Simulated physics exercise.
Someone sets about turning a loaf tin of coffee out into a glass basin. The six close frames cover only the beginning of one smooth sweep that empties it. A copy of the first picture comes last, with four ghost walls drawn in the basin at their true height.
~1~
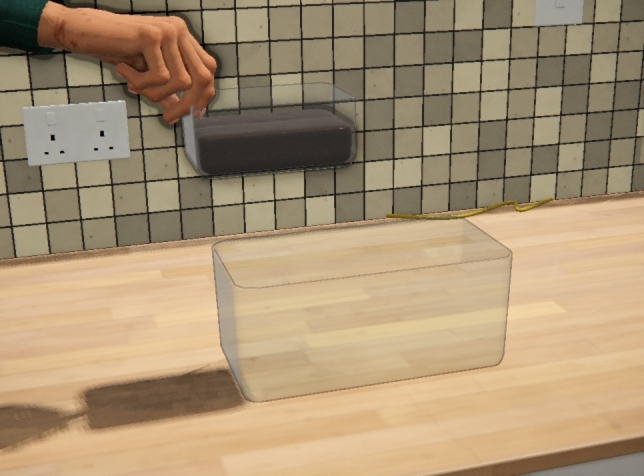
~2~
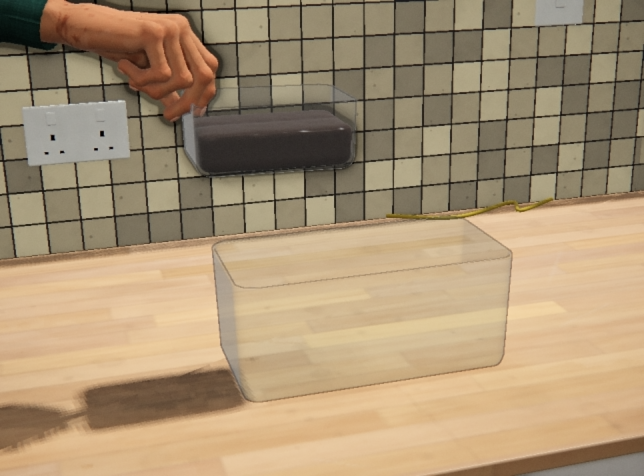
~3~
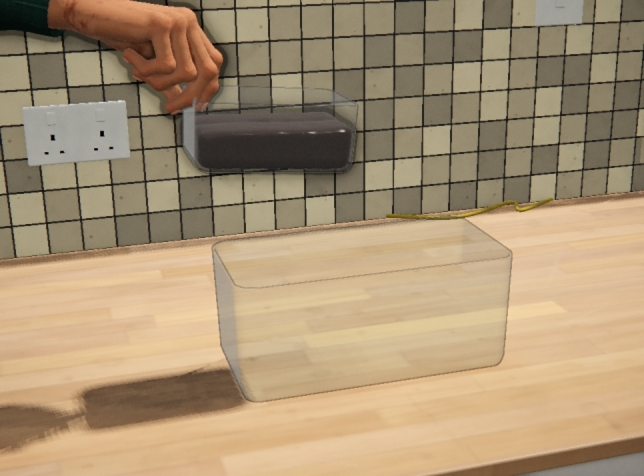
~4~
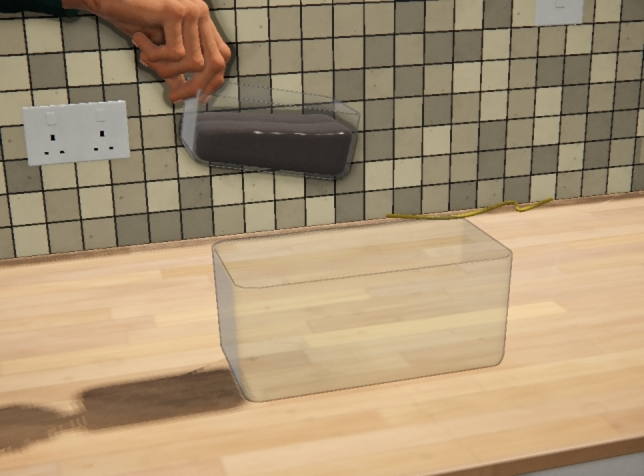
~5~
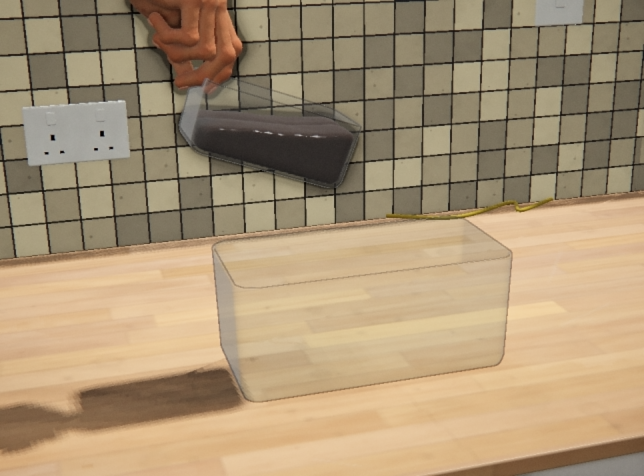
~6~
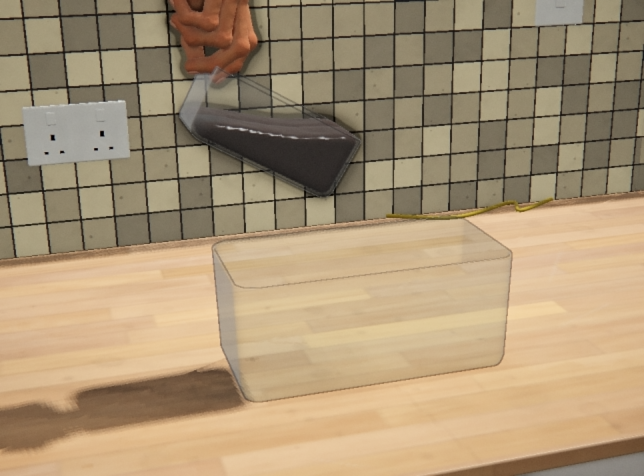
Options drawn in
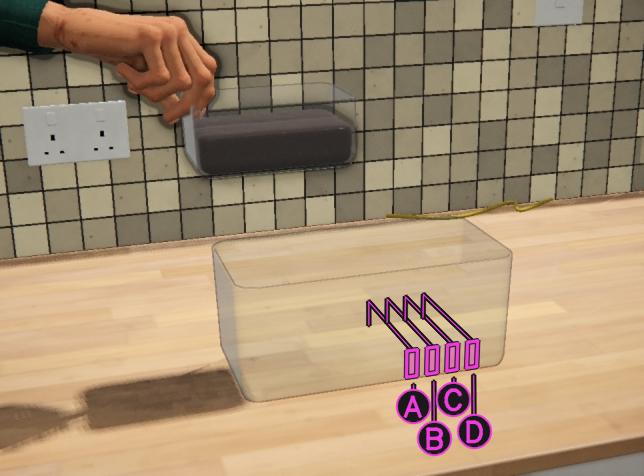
A hand in a dark green sleeve holds a clear rectangular container of dark liquid at the upper left, in front of a tiled wall seen from slightly above a wooden worktop. Below stands a larger, empty glass basin, with a white double socket to the left and a yellow cord behind. The hand shifts right and turns, steadily tilting the container's right end downward, while the camera stays still.
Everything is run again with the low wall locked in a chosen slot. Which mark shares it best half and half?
Place A does it best.
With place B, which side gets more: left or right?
The left one.
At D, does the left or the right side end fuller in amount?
The left side.
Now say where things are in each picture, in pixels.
In the first frame, upright, lip at (341, 90); basin from (241, 401) to (502, 361); nothing has left yet.
In the second frame, upright, lip at (342, 91); nothing has left yet.
In the third frame, tipped about 5°, lip at (344, 97); nothing has left yet.
In the fourth frame, tipped about 12°, lip at (346, 105); nothing has left yet.
In the fifth frame, tipped about 20°, lip at (347, 117); nothing has left yet.
In the sixth frame, tipped about 30°, lip at (347, 131); nothing has left yet.
In magenta, A at (413, 384); B at (433, 381); C at (453, 378); D at (473, 375).
If A is chosen, about 53 % ends left of the wall and 45 % right of it.
If B is chosen, about 75 % ends left of the wall and 21 % right of it; 3 % is lost outside.
If C is chosen, about 82 % ends left of the wall and 15 % right of it; 3 % is lost outside.
If D is chosen, about 83 % ends left of the wall and 13 % right of it; 4 % is lost outside.
